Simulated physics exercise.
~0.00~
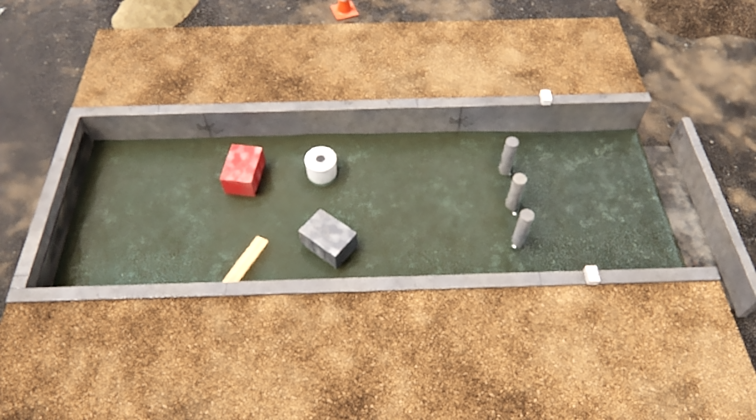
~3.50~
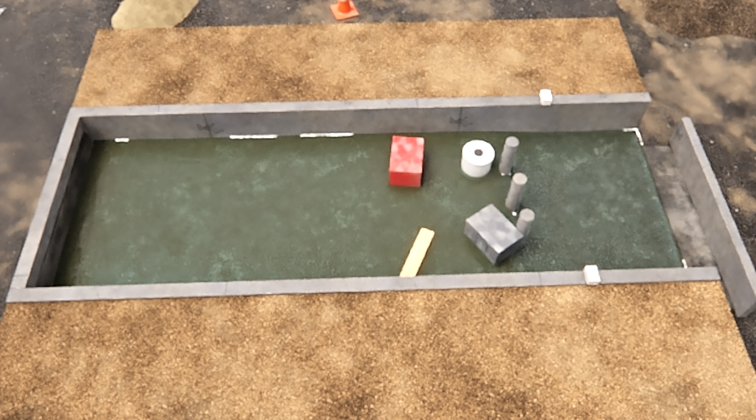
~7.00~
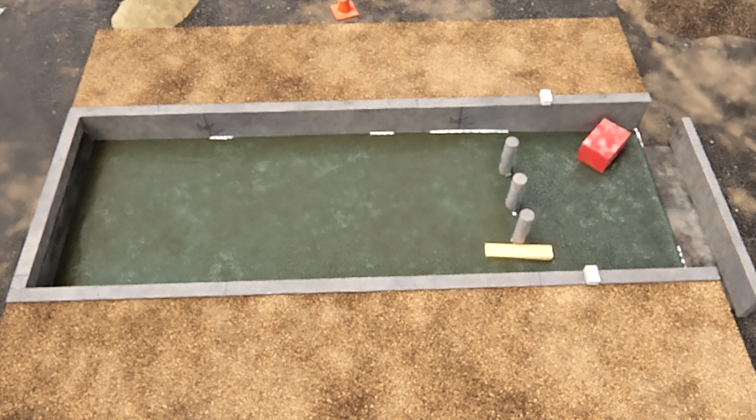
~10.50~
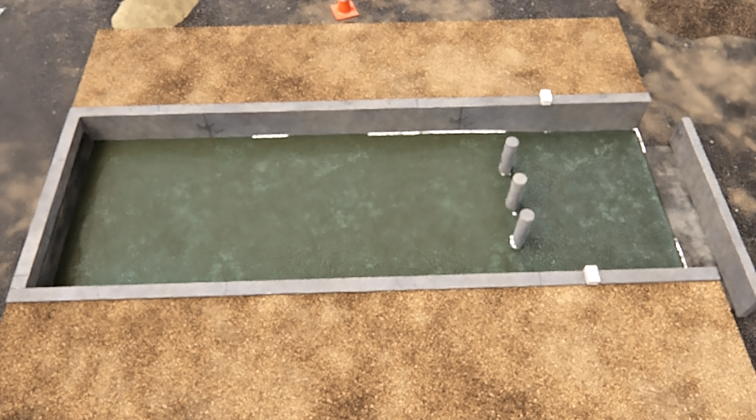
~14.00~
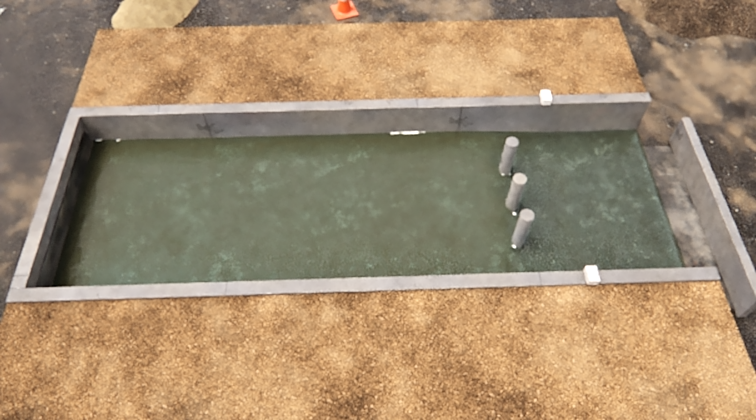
A red crate, a white drum, a grey block and a yellow plank drifting right past three posts until the channel is empty.
